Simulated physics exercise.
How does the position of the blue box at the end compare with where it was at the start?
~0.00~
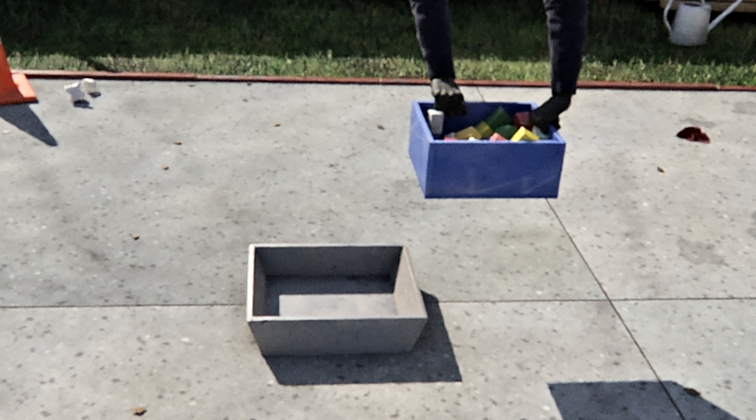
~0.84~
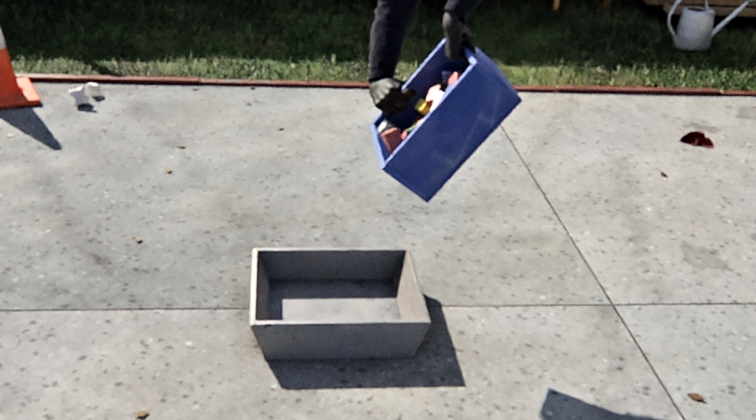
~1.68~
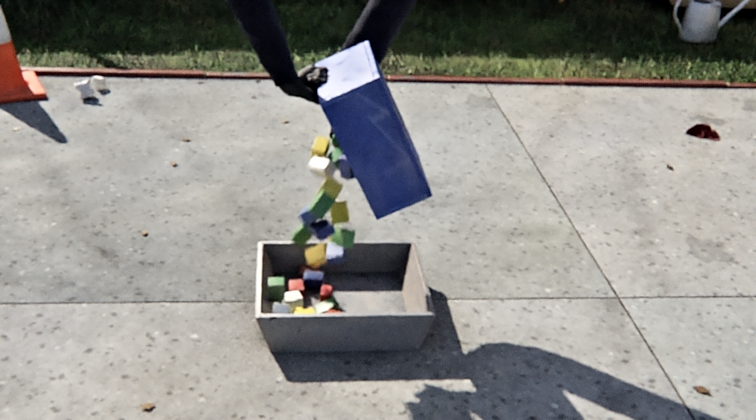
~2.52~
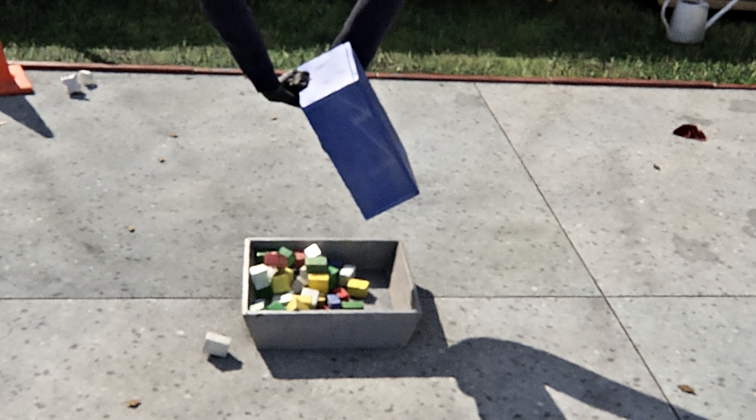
At the end the blue box is further to the left and slightly higher, held tipped over above the grey container, whereas it began level, above and to the right of it.
